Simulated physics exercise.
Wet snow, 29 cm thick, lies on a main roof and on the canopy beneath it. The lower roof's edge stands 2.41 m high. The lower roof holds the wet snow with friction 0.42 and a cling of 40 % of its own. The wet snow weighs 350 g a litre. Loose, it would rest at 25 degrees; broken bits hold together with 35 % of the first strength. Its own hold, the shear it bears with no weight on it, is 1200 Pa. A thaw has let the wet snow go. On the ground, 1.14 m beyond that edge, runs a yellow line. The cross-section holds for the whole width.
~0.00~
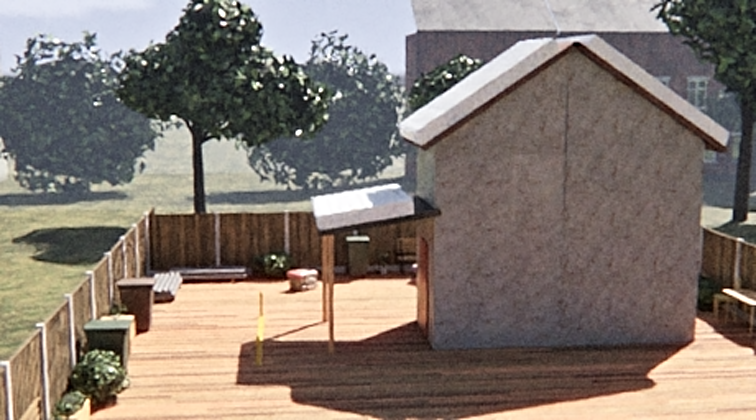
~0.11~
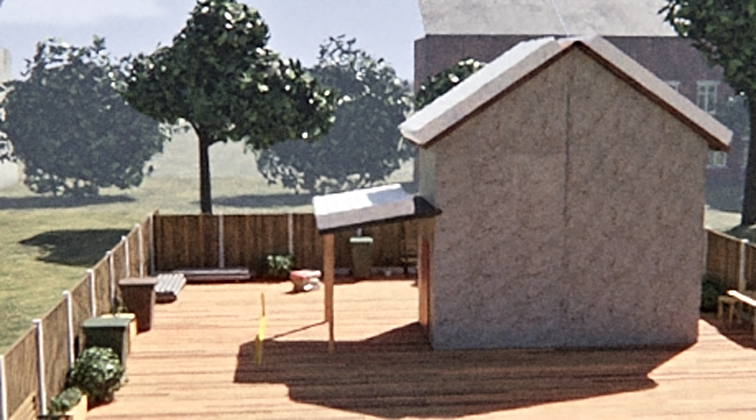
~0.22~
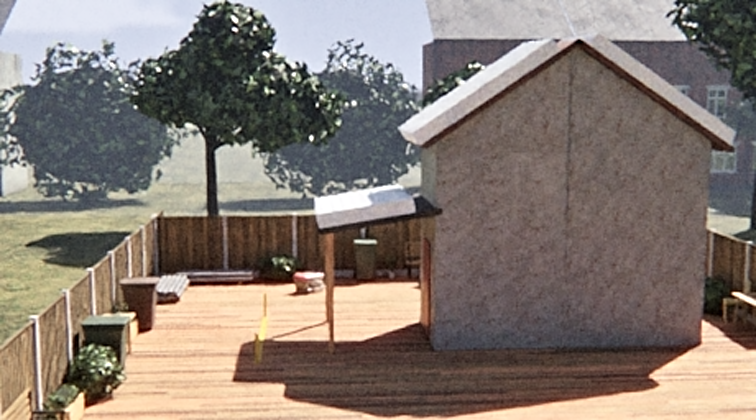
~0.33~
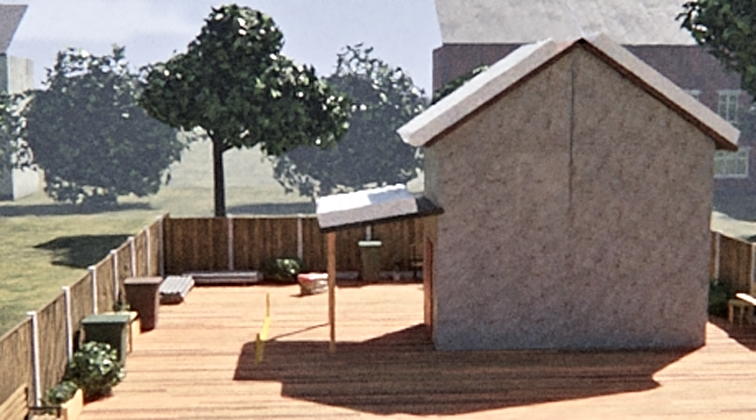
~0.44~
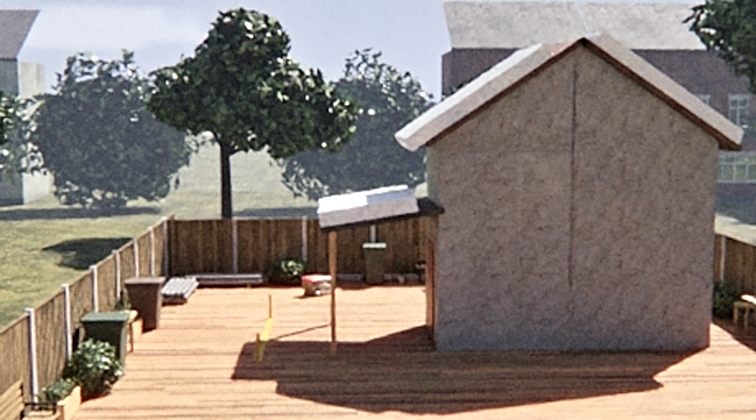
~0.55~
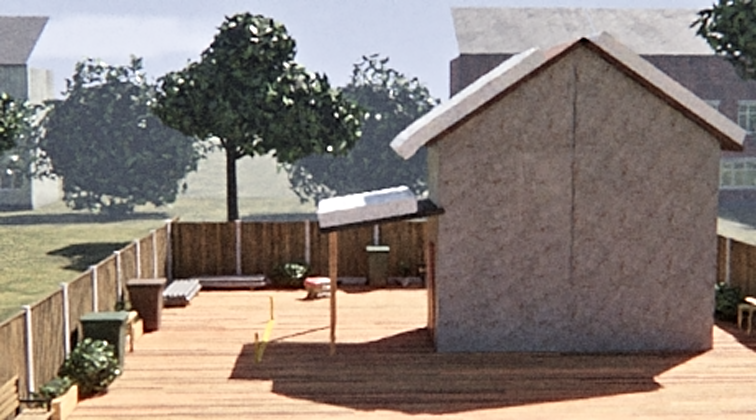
A small grey house with white snow on its roof and side canopy stood on a fenced wooden deck, while the trees and buildings behind drifted slightly right as the view slowly shifted.
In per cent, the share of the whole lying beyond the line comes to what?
Expect roughly 23 %.
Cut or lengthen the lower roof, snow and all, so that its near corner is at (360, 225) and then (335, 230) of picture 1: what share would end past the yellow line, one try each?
In turn about 40 %, 35 %.
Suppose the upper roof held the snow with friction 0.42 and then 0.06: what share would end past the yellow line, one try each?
In turn about 3 %, 30 %.
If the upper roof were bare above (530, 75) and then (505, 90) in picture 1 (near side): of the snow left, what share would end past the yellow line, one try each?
In that order: 12 %, 5 %.
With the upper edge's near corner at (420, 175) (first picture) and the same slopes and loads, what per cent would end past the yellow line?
Then about 5 %.
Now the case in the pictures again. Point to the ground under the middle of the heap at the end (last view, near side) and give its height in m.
Around (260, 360); it stands about 0.4 m.
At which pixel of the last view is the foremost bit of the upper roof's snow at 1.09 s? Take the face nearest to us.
Near (355, 200).
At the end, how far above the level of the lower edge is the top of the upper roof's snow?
About 0.9 m.
After 1.09 s, none is below the lower edge and 0 % is past the line.
After 1.73 s, none is below the lower edge and 0 % is past the line.
After 2.36 s, 43 % is below the lower edge and 16 % is past the line.
After 3.00 s, 46 % is below the lower edge and 23 % is past the line.
After 3.40 s, 46 % is below the lower edge and 23 % is past the line.
